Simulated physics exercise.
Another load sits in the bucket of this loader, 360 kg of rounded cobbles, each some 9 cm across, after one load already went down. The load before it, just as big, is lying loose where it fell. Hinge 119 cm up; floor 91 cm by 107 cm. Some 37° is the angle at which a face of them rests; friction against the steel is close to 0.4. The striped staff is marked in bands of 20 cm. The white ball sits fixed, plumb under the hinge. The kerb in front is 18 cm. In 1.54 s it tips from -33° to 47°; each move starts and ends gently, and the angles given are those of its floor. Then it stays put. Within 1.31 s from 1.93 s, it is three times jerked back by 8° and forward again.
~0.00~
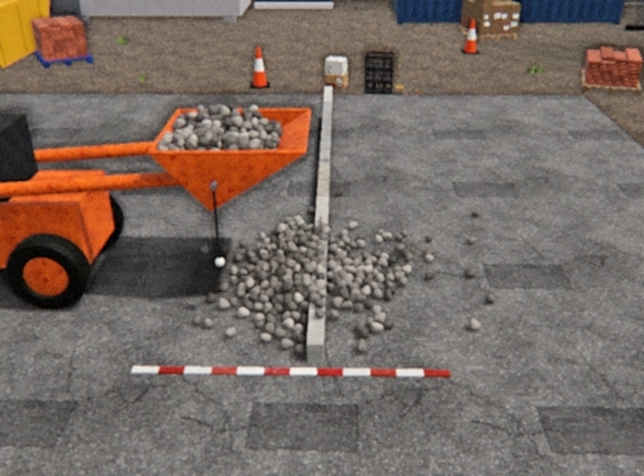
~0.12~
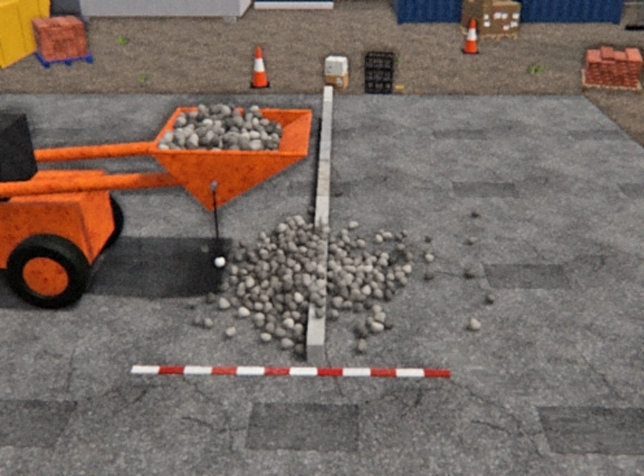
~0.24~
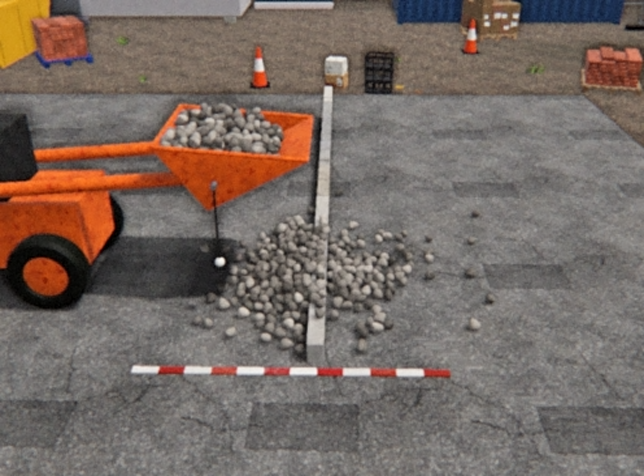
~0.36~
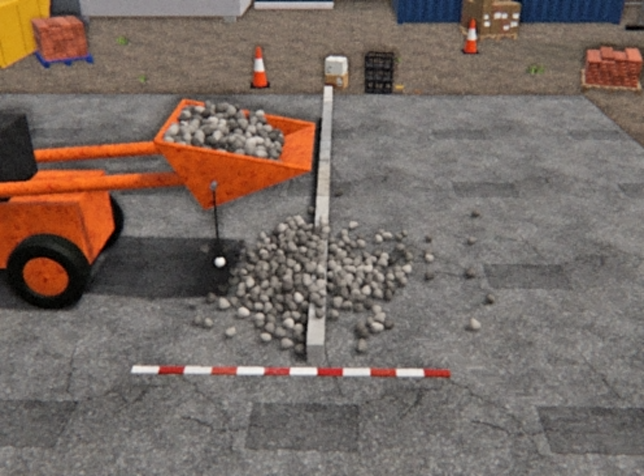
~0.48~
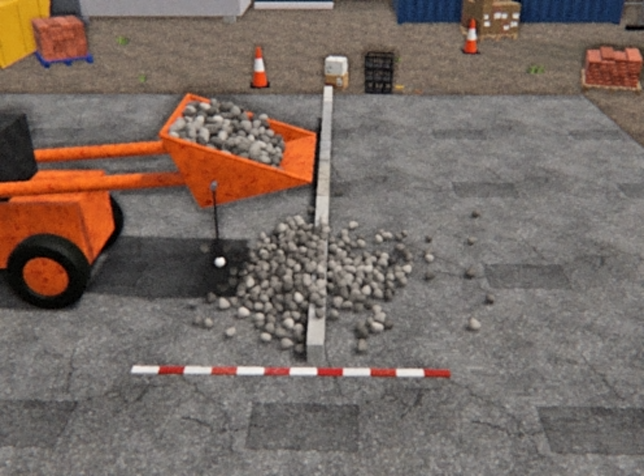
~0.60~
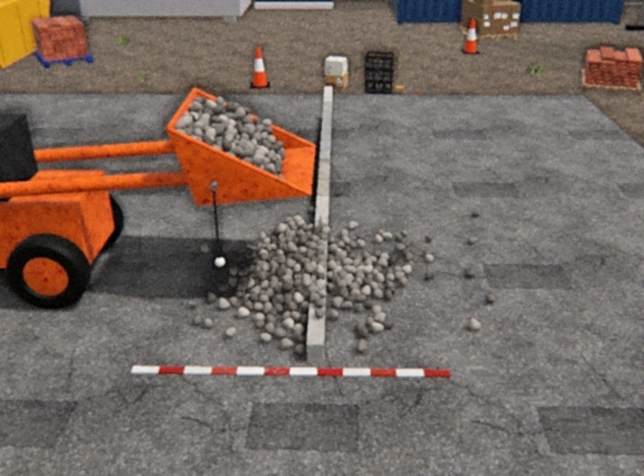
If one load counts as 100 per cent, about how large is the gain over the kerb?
Around 46 per cent.
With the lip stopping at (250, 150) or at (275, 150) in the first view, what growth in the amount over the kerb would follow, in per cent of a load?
First some 0, then 10 per cent.
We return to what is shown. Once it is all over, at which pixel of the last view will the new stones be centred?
The centre sits about (311, 262).
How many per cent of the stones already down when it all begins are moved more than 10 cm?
Near 15 per cent, I reckon.
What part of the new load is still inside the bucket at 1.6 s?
Roughly 15 per cent remains inside.
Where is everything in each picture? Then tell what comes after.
The bucket is at -33°, its lip at (305, 153); the top of the load is at (219, 113). The earlier load is highest near (305, 247), 27 cm above ground level, 71 % on this side of the kerb, 29 % over the kerb, in the first picture.
The bucket is at -32°, its lip at (306, 155); the top of the load is at (219, 112); the stones move at 0.1 m/s on average, in the second picture.
Lip at (308, 161), floor tilted -28°, highest stones at (211, 111); the stones move at 0.2 m/s on average, in the third picture.
The bucket is at -22°, its lip at (310, 170); the top of the load is at (198, 112); the stones move at 0.2 m/s on average, in the fourth picture.
Lip at (311, 181), floor tilted -15°, highest stones at (199, 109); the stones move at 0.3 m/s on average, in the fifth picture.
Lip at (310, 194), floor tilted -6°, highest stones at (206, 106); the stones move at 0.3 m/s on average, in the sixth picture.
After 1.2 s the floor is at 35°; in per cent of one load, 94 in the bucket, 77 on this side of the kerb, 29 over the kerb; the foremost stones are at (458, 260).
After 1.6 s the floor is at 47°; in per cent of one load, 17 in the bucket, 133 on this side of the kerb, 50 over the kerb; the foremost stones are at (458, 260).
After 3.7 s the floor is at 47°; in per cent of one load, 0 in the bucket, 125 on this side of the kerb, 75 over the kerb; the foremost stones are at (496, 276).
After 6.4 s the floor is at 47°; in per cent of one load, 0 in the bucket, 125 on this side of the kerb, 75 over the kerb; the foremost stones are at (496, 276). Net gain over the kerb, 46.
